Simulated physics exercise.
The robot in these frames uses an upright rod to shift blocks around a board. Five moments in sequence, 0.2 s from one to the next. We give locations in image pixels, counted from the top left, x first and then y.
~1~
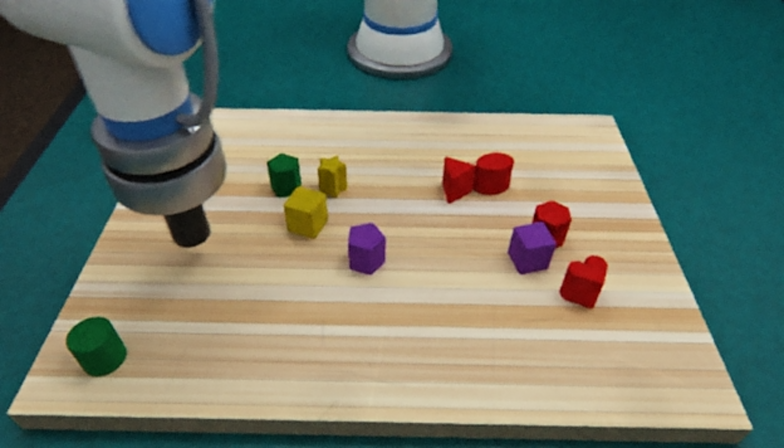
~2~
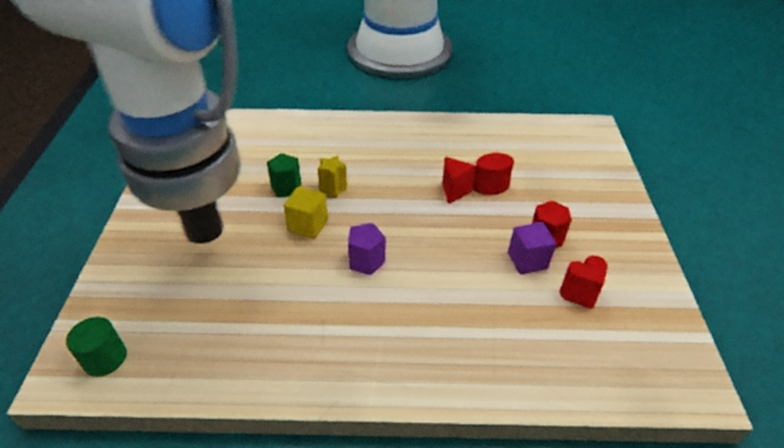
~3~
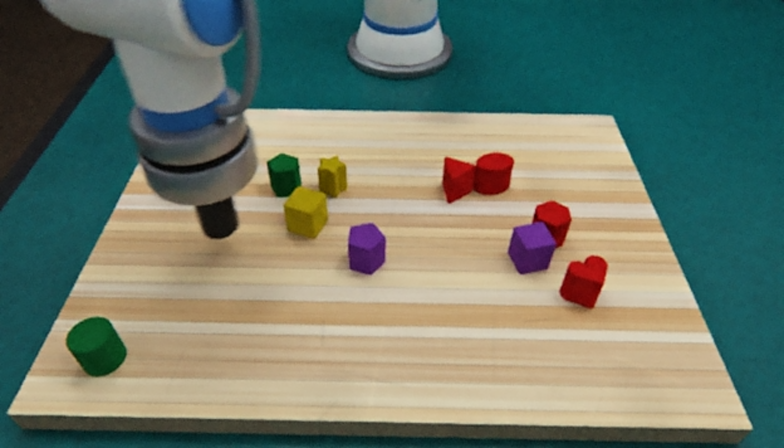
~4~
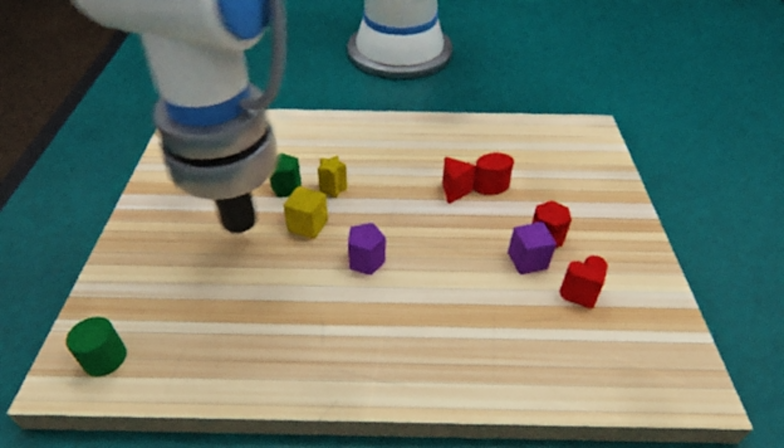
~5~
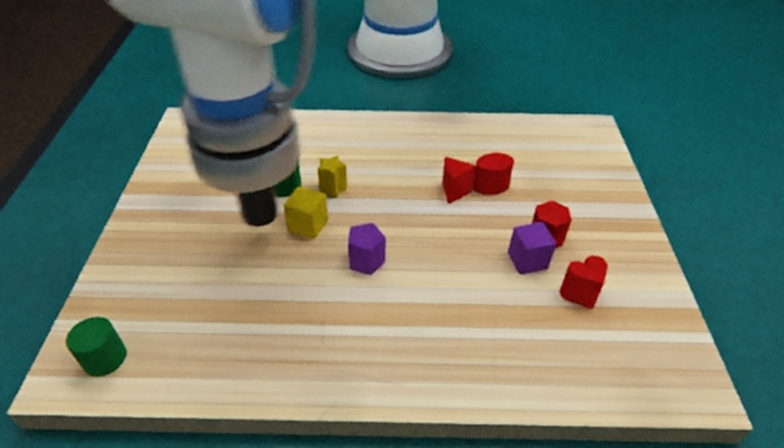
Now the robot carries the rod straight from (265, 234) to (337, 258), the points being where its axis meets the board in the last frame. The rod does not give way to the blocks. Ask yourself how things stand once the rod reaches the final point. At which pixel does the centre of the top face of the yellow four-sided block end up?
The point I'd pick in the picture is (327, 200).
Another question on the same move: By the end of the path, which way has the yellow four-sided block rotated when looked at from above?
It goes round opposite to clock hands.
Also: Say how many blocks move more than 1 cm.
The count is one.
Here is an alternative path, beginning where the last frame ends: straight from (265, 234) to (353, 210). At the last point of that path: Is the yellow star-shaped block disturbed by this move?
It holds its position.
On the path given first. Halfway along, rod at (297, 227); yellow four-sided block at (323, 199), turned 50° anticlockwise.
At the end, rod at (335, 239); green pentagonal block in place; yellow four-sided block at (327, 200), turned 75° anticlockwise; purple pentagonal block at (370, 236).
